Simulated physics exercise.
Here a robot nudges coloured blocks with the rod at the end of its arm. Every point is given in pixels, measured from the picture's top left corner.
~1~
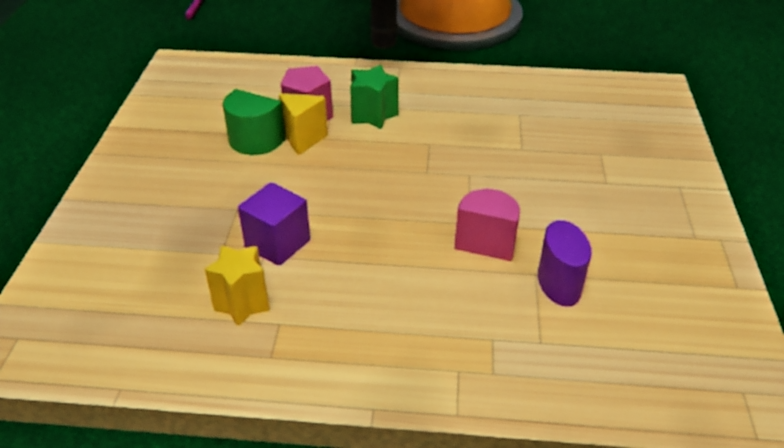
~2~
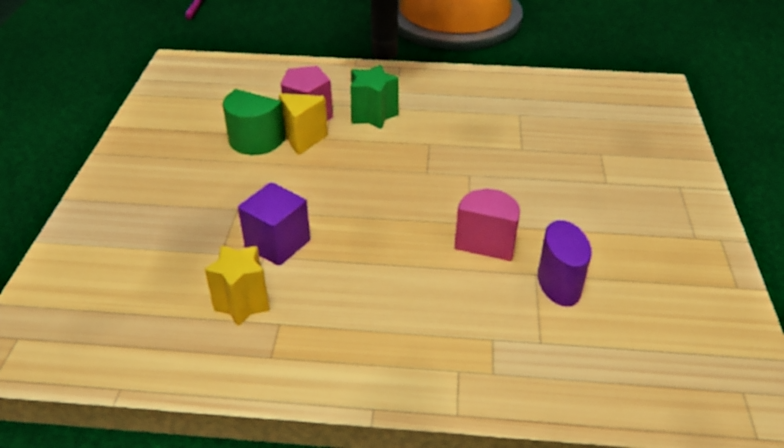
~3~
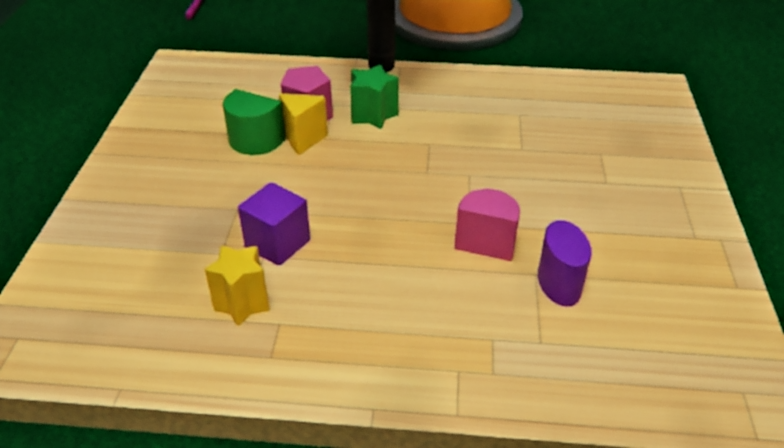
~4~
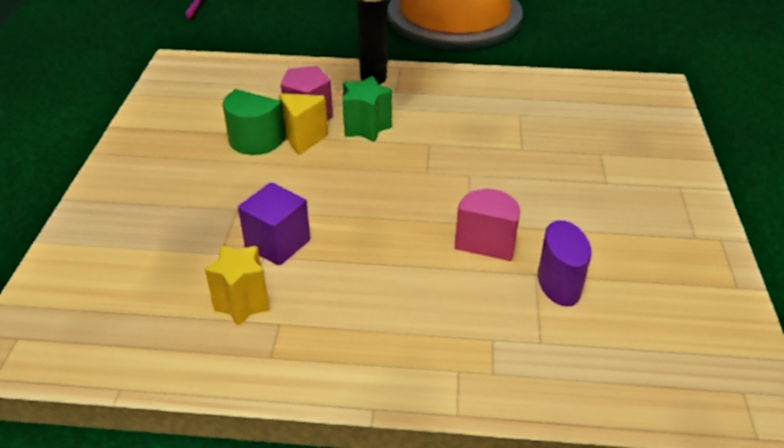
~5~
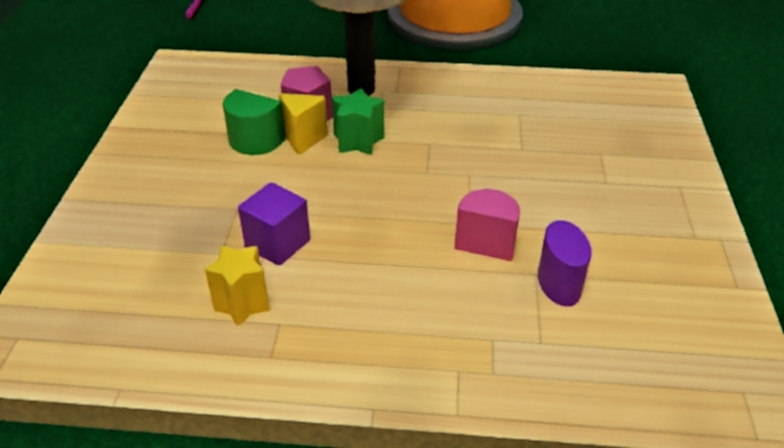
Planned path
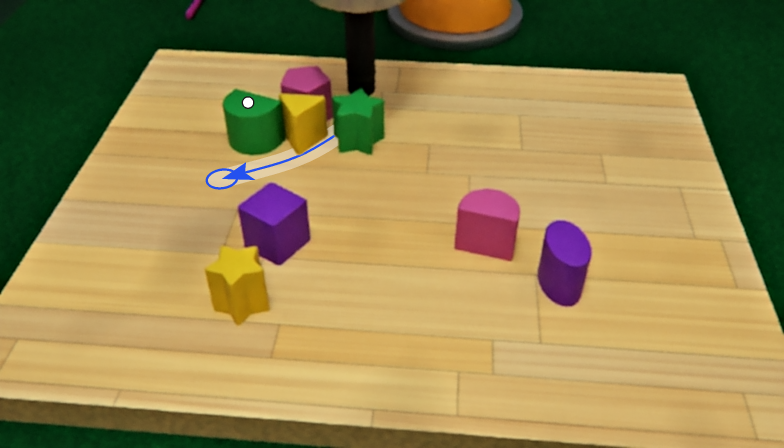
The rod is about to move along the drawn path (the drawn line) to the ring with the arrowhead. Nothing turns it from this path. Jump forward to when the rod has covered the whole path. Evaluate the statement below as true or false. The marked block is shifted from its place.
That claim is true.
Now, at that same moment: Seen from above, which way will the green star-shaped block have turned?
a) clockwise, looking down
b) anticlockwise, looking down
My answer is option b.
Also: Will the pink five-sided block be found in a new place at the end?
No - that is not the case.
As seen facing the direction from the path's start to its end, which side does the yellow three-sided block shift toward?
Well, taking the path from its start to its end as straight ahead, the yellow three-sided block moves to the right.
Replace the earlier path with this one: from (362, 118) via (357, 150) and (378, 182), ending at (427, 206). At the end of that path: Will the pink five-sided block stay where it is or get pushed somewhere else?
Once the path ends, it is where it was.
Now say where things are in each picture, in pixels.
The first picture shows tip of the rod (384, 43), middles of tops, green D-shaped block (248, 103), yellow three-sided block (300, 102), pink five-sided block (305, 77), green star-shaped block (372, 77).
The second picture shows rod (385, 55), nothing pushed.
The third picture shows rod (382, 67), nothing pushed.
The fourth picture shows rod (374, 79), green star-shaped block (365, 89).
The fifth picture shows rod (362, 91), green D-shaped block (248, 103), yellow three-sided block (300, 102), pink five-sided block (305, 77), green star-shaped block (357, 102).
The line goes from (362, 118) through (304, 154) to (222, 179); the dot is on the green D-shaped block.
What follows on the original path. One third of the way, rod (323, 115); green D-shaped block (234, 103); yellow three-sided block (281, 106), turned 25° clockwise; green star-shaped block (345, 120), turned 65° anticlockwise.
Two thirds of the way, rod (275, 136); green D-shaped block (213, 97); yellow three-sided block (252, 112), turned 100° clockwise; green star-shaped block (339, 122), turned 90° anticlockwise.
At the end, rod (217, 151); green D-shaped block (212, 95), turned 20° anticlockwise; yellow three-sided block (235, 117), turned 160° clockwise; pink five-sided block unmoved; green star-shaped block (339, 122), turned 90° anticlockwise.
